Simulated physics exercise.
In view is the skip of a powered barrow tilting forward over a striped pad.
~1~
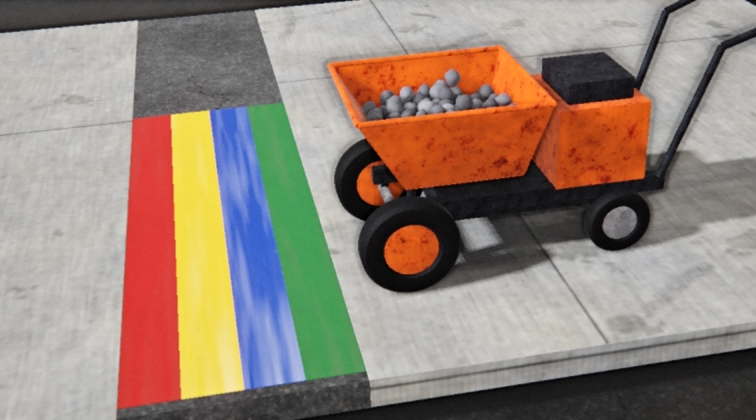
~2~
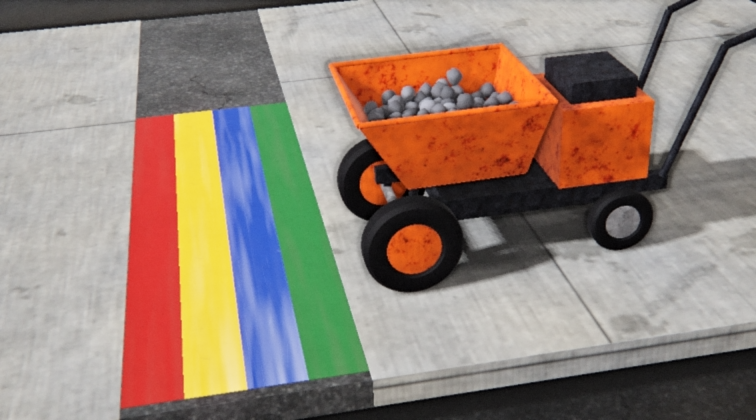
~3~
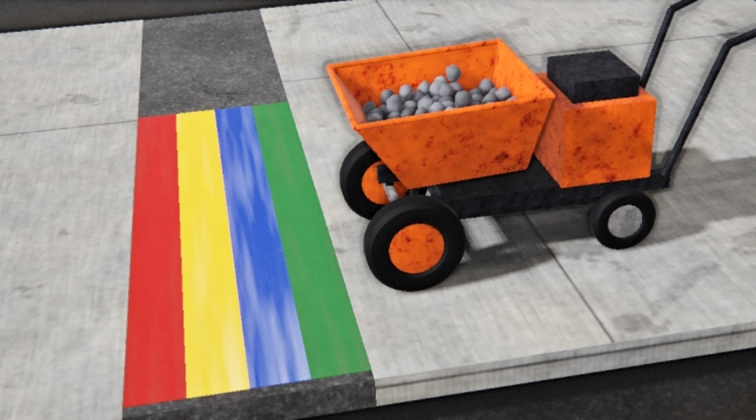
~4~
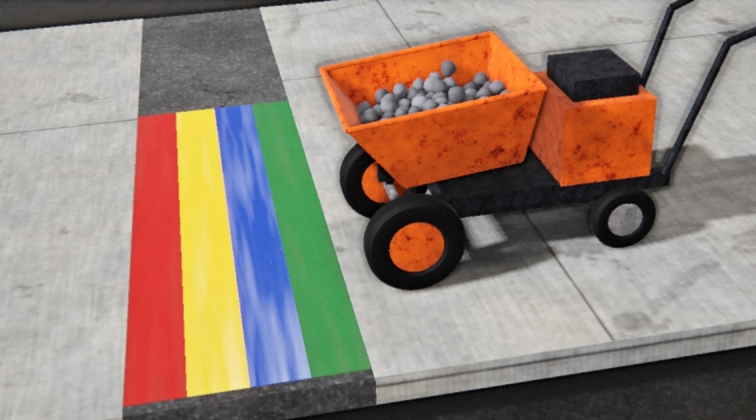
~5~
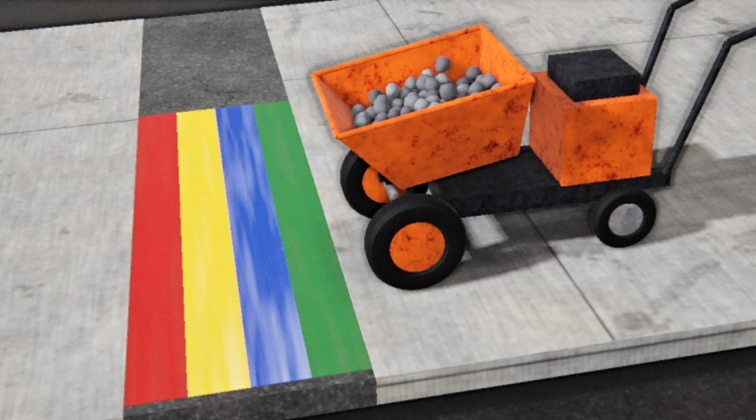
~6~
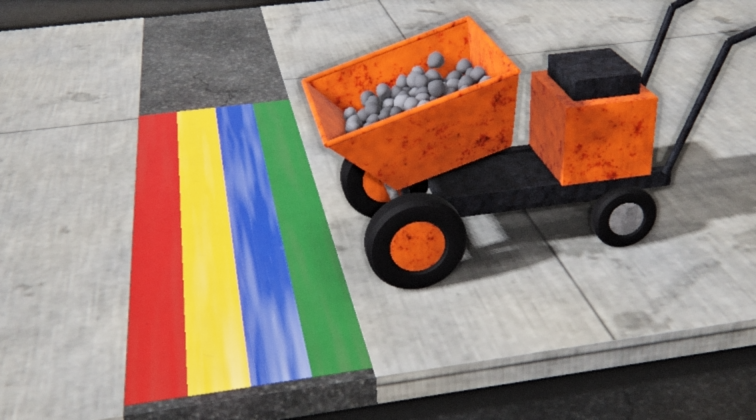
An orange powered barrow with a skip of grey cobbles stands on pale paving slabs, seen from above and to one side, with a dark kerb edge along the bottom. To its left lies a pad striped red, yellow, blue and green, between dark grey patches. The view shifts very slightly at first, then the skip tilts gradually forward to the left, its cobbles shifting a little, while the wheels stay put.
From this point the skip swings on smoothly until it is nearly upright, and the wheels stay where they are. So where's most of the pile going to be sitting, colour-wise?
Most of it sits on yellow.
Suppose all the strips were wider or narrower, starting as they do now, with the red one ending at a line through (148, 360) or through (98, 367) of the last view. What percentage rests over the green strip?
Near 0 and then 0 in a hundred.
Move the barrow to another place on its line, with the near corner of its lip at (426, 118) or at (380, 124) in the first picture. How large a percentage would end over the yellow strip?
About 20 per cent for the first spot and about 30 per cent for the second.
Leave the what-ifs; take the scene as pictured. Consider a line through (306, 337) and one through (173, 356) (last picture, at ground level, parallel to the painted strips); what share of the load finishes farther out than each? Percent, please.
Estimate: 80 %, then 20 %.
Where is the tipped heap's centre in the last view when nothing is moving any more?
Somewhere around (208, 263) in the last picture.
Shortly afterwards, skip tipped steeply; the whole lot in the skip.
Next, skip tipped right over; all but a few in the skip; a little over the blue strip; only a few over the yellow strip.
Some moments later, skip tipped right over; near a third in the skip; near a quarter over the blue strip; near a third over the yellow strip; near a quarter over the red strip; only a few off the paint.
In the end, skip tipped right over; near a quarter in the skip; none at all over the green strip; near a quarter over the blue strip; near a third over the yellow strip; near a quarter over the red strip; a little off the paint.
